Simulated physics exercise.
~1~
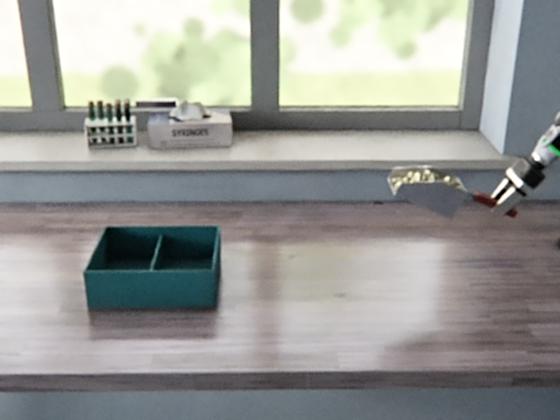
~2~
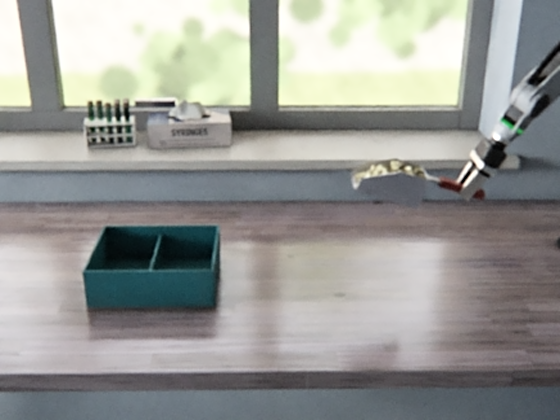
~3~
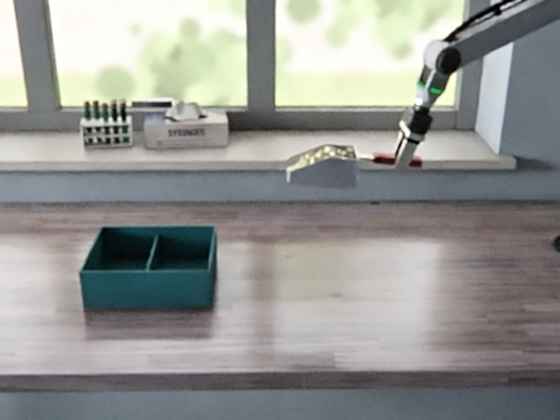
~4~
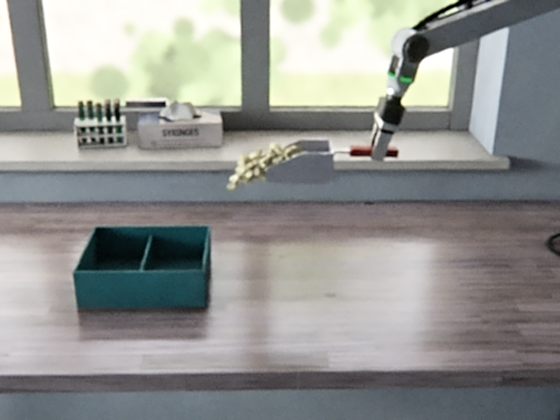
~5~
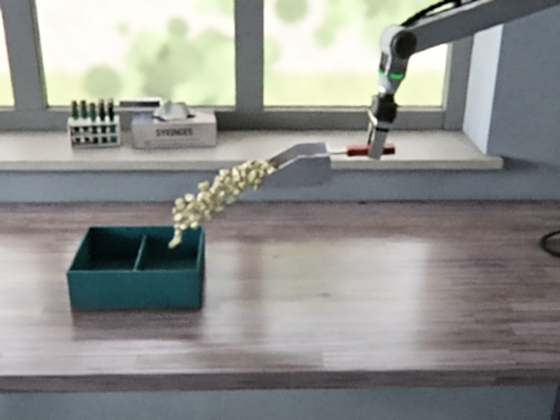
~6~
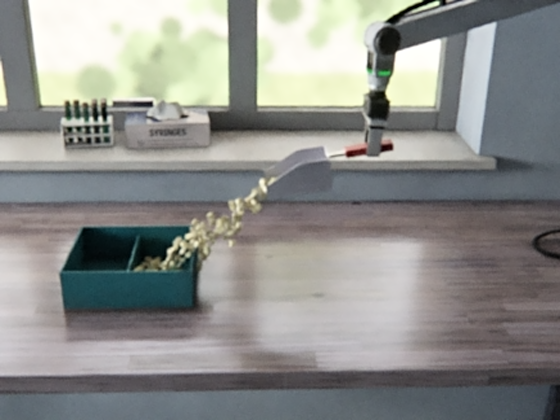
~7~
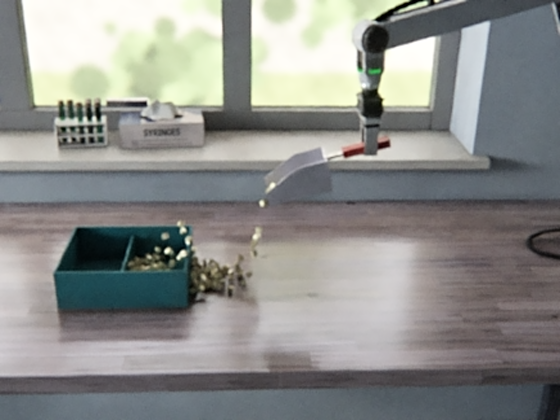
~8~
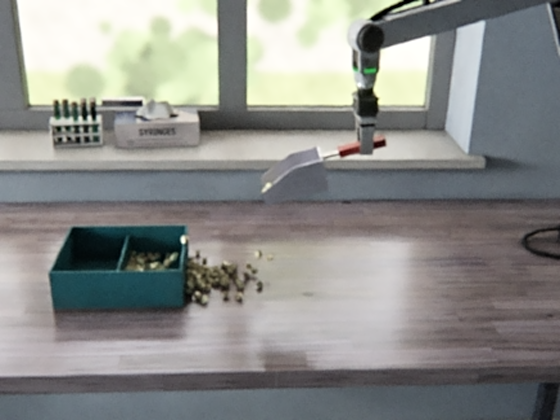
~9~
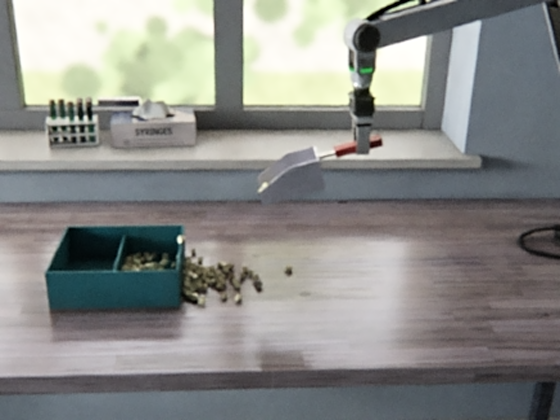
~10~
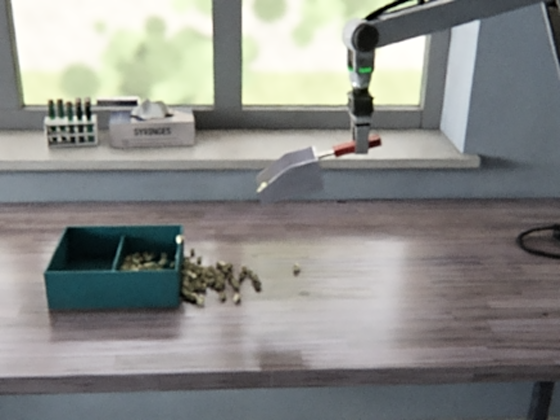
A wooden worktop below a bright window is seen from the front and slightly above, with a rack of tubes and a box on the sill. A teal bin with two compartments sits at left, while a robotic arm at right holds a grey scoop with a red handle, loaded with pale pieces. The arm carries the scoop left, then tips it forward. The pieces pour in a stream toward the bin, some landing in its right compartment and many spilling onto the worktop beside it. The tilted scoop stops, nearly empty, and the left compartment stays empty.
